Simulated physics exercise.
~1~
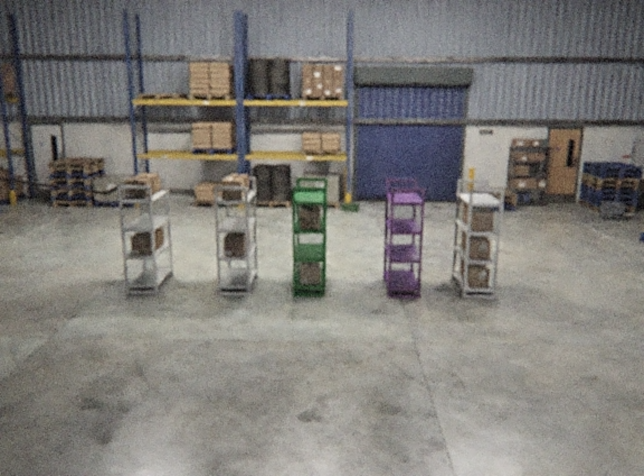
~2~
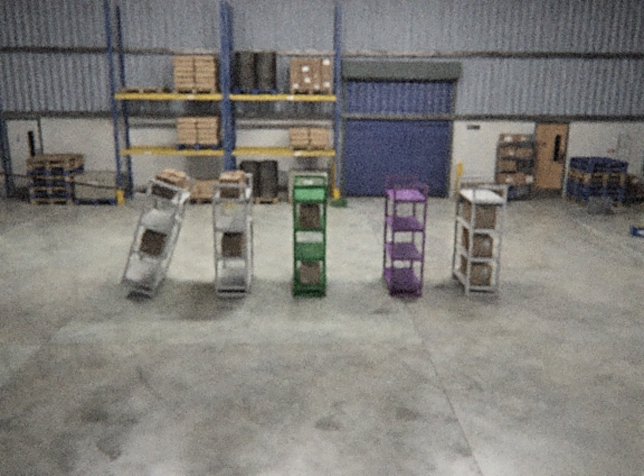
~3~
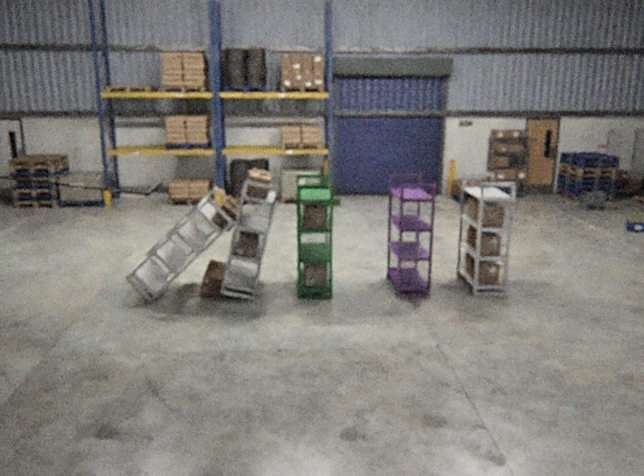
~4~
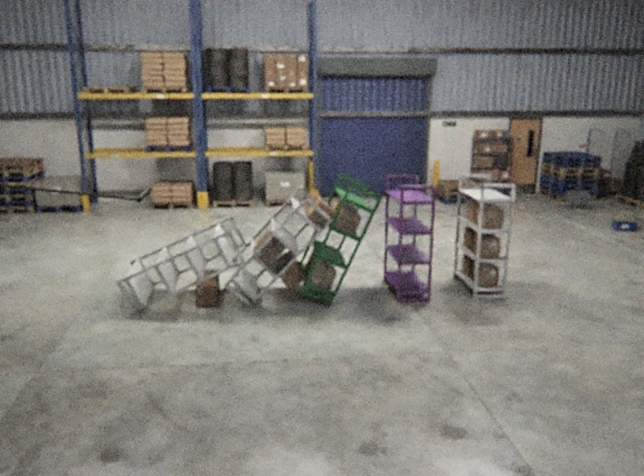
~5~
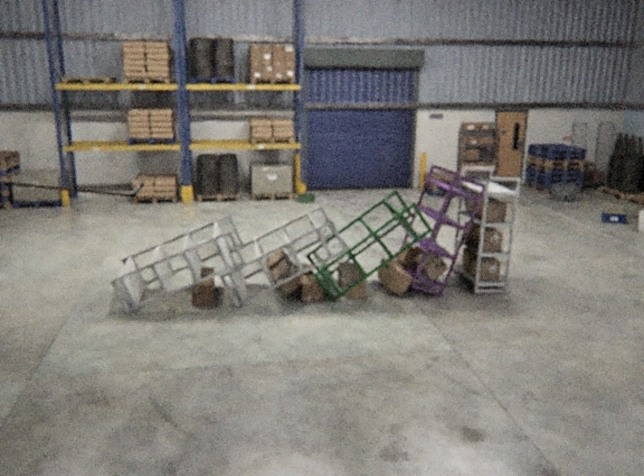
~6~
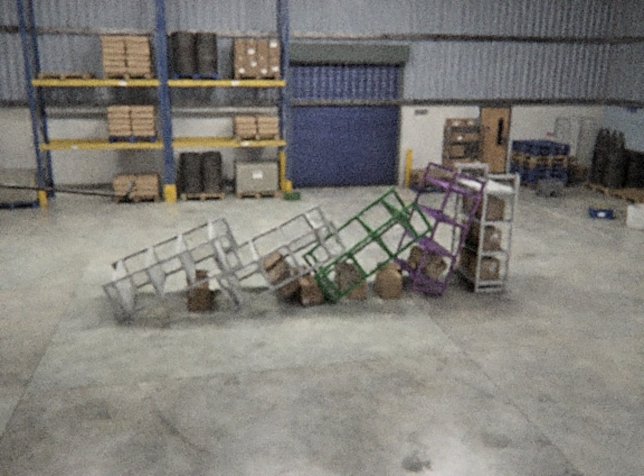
Five shelf units topple rightward in turn, spilling cartons, until the purple one leans on the upright last.
